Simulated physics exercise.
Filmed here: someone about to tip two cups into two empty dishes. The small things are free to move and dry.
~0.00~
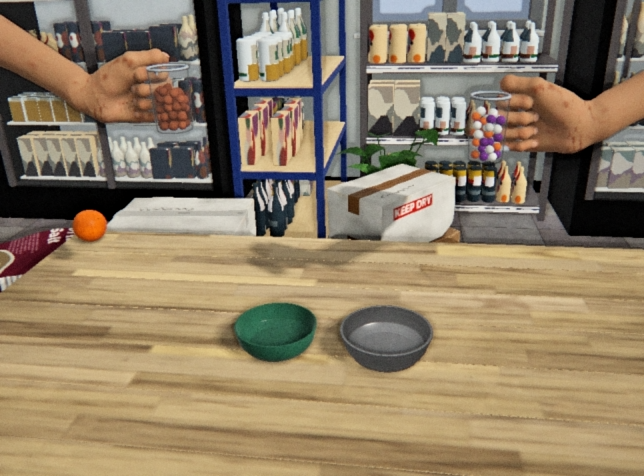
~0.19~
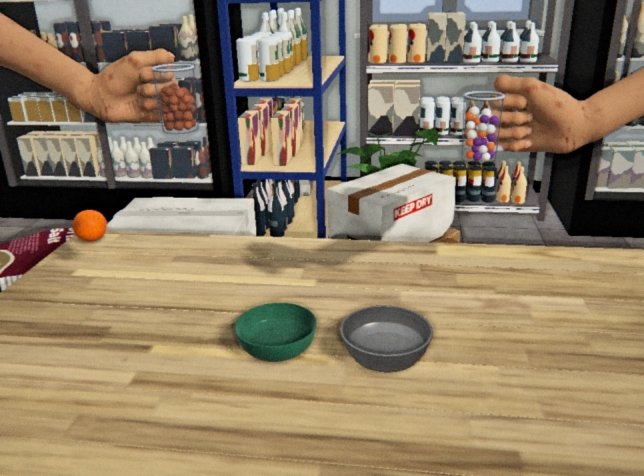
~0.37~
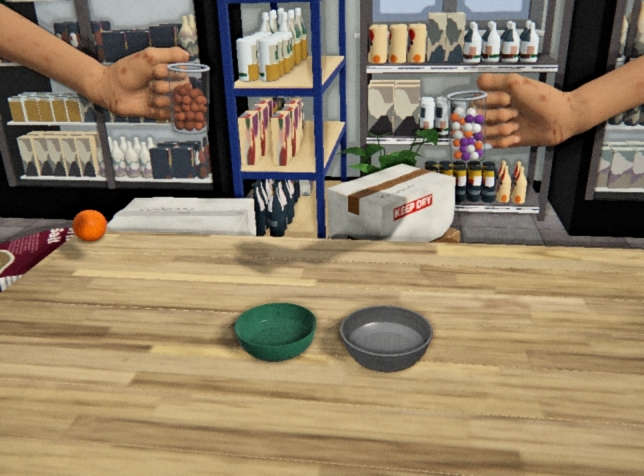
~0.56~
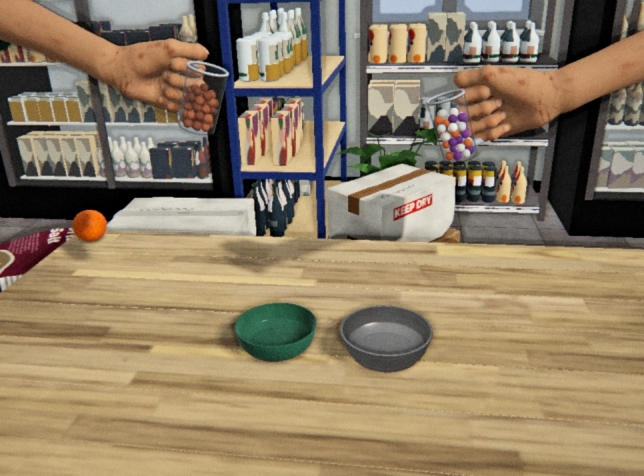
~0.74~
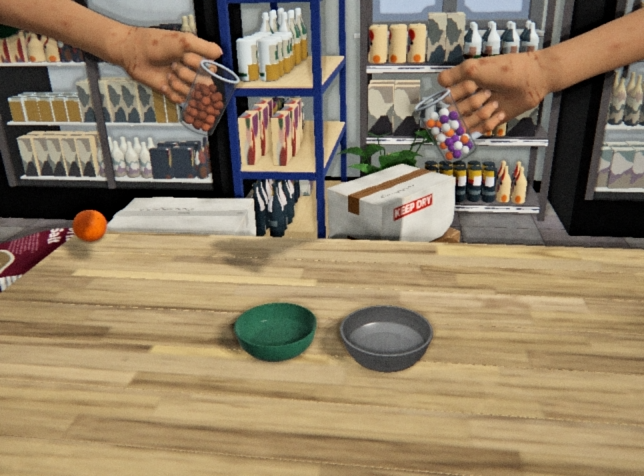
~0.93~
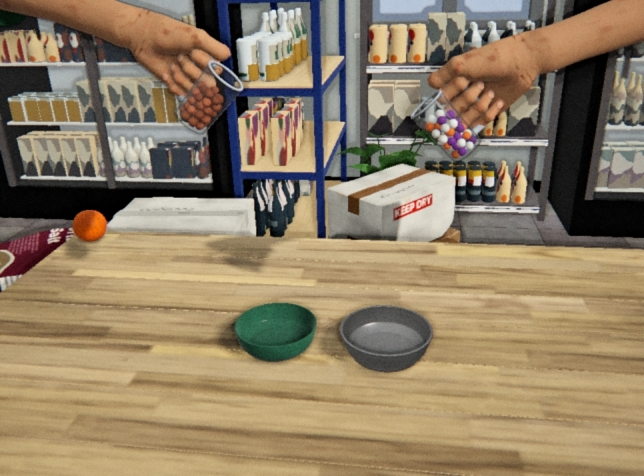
Two hands holding cups of small balls move inward above two dishes, tilting the cups.
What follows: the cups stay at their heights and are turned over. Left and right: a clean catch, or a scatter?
Well, the left one has a few land outside and the right one has a few land outside.
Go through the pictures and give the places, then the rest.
In the first picture, left dish near (267, 349), empty; left cup near (171, 99), holding clay pellets, high above its dish; right dish near (384, 358), empty; right cup near (488, 128), holding round plastic beads, high above its dish.
In the second picture, left cup near (177, 99), upright; right cup near (481, 128), upright.
In the third picture, left cup near (189, 99), tipped 5°; right cup near (467, 128), tipped 5°.
In the fourth picture, left cup near (202, 99), tipped 17°; right cup near (453, 128), tipped 17°.
In the fifth picture, left cup near (208, 99), tipped 30°; right cup near (447, 128), tipped 30°.
In the sixth picture, left dish near (267, 349); left cup near (208, 99), tipped 43°; right dish near (384, 358); right cup near (447, 128), tipped 43°.
After 1.22 s, left, the whole lot still in the cup; right, the whole lot still in the cup.
After 1.59 s, left, the whole lot still in the cup; right, the whole lot still in the cup.
After 1.98 s, left, the bulk still in the cup, only a few in the dish, a little in the air; right, near half still in the cup, near half in the air.
In the end (3.2 s), left, the bulk in the dish, a little outside the dish; right, near two thirds in the dish, near a quarter outside the dish.
